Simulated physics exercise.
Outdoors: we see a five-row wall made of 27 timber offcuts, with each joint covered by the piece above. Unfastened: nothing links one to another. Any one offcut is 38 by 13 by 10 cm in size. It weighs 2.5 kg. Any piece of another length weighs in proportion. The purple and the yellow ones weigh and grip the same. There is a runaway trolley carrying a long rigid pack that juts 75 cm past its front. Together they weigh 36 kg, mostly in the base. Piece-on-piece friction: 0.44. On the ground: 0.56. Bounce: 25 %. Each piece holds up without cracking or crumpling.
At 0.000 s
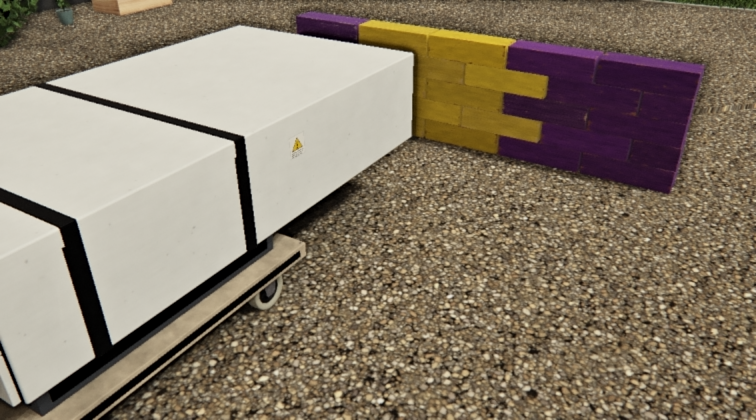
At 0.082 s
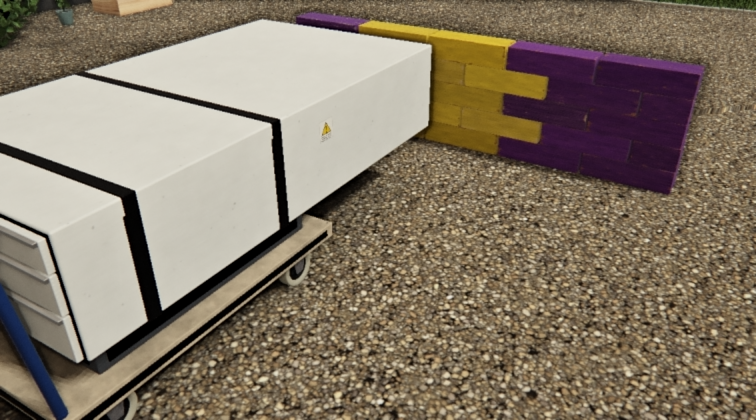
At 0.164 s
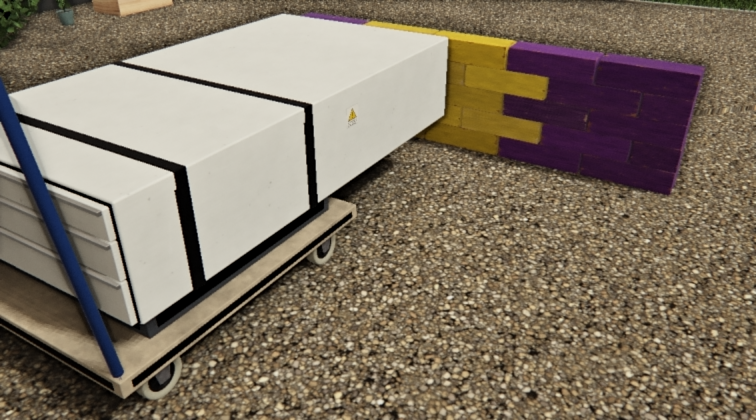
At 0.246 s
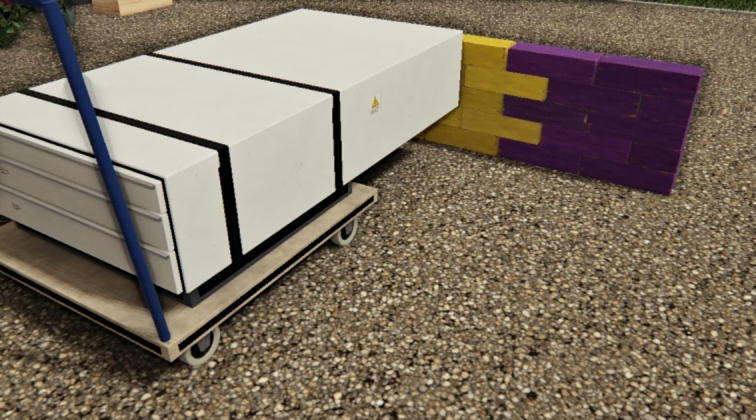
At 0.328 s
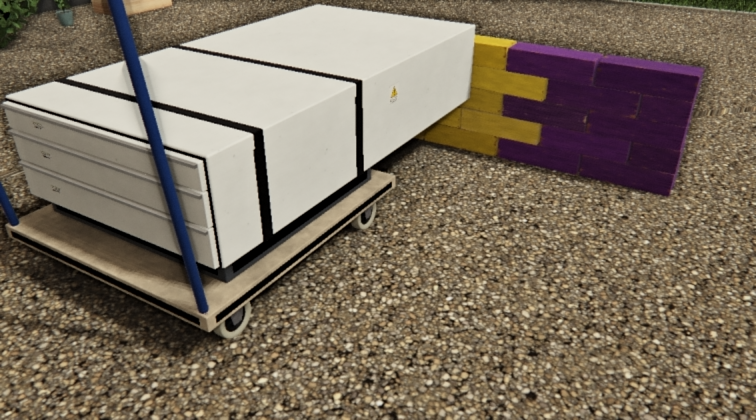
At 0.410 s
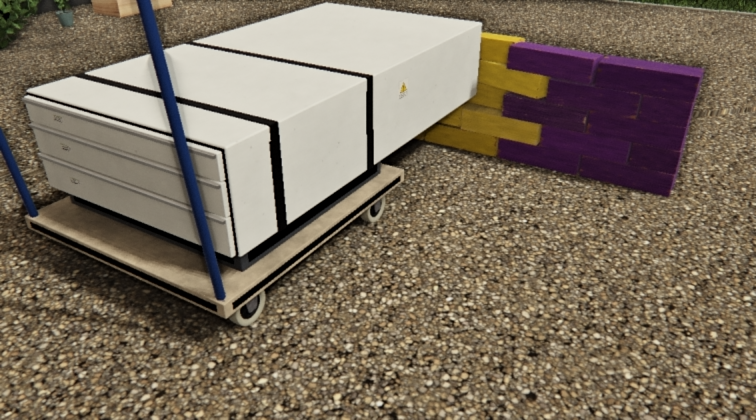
A strapped white load on a trolley rolls up to a yellow-and-purple wall and nudges it.
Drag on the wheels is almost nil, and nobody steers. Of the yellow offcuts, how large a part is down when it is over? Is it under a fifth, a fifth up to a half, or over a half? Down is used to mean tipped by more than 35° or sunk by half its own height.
It is over a half.
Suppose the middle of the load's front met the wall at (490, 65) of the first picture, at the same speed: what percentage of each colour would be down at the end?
Result - purple: 40 %; yellow: 80 %.
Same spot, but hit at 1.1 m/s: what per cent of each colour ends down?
Result - purple: 50%; yellow: 70%.
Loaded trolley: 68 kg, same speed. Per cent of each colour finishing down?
Result: Purple 40 and yellow 70 in a hundred.
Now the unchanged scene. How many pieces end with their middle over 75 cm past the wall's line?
Estimate: Roughly 4 of them.
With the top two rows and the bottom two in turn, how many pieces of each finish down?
8 and 2.
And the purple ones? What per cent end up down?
For purple, 40 per cent end down.
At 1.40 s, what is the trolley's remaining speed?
Close to 0.5 m/s at that moment.
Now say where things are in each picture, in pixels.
In the first picture (each place is the centre of the face we see best), load (406, 84) 56 cm short of the wall; top yellow offcut (465, 52); top purple offcut (549, 64); all as stacked.
The second picture shows load (424, 74) 41 cm short of the wall; top yellow offcut (465, 52).
The third picture shows load (441, 65) 27 cm short of the wall; top yellow offcut (466, 53).
The fourth picture shows load (456, 57) 12 cm short of the wall; top yellow offcut (466, 54).
The fifth picture shows load (468, 51) 14 mm into the wall's line; 9 have shifted.
The sixth picture shows load (475, 48) 8 cm into the wall's line; top purple offcut (548, 64) tilted 4°; 13 have shifted.
By 0.48 s, load 14 cm past the wall's line, still rolling; none of the 10 yellow offcuts down (0 of 27 in all colours); top yellow offcut tilted 16°; top purple offcut tilted 15°.
By 0.60 s, load 22 cm past the wall's line, still rolling; 6 of the 10 yellow offcuts down (11 of 27 in all colours); top yellow offcut tilted 37°, 12 cm lower; top purple offcut tilted 24°.
By 0.80 s, load 36 cm past the wall's line, still rolling; 7 of the 10 yellow offcuts down (13 of 27 in all colours); top yellow offcut on its side; top purple offcut tilted 43°, 14 cm lower.
By 1.40 s, load 72 cm past the wall's line, still rolling; 7 of the 10 yellow offcuts down (13 of 27 in all colours); top yellow offcut upside down; top purple offcut tilted 41°, 34 cm lower.
When it is over (2.1 s), load 88 cm past the wall's line, stopped; 7 of the 10 yellow offcuts down (13 of 27 in all colours); top yellow offcut upside down; top purple offcut on its side. That is 70 per cent. In pixels of the last frame, middles, top yellow offcut near (600, 74), top purple offcut near (556, 109).
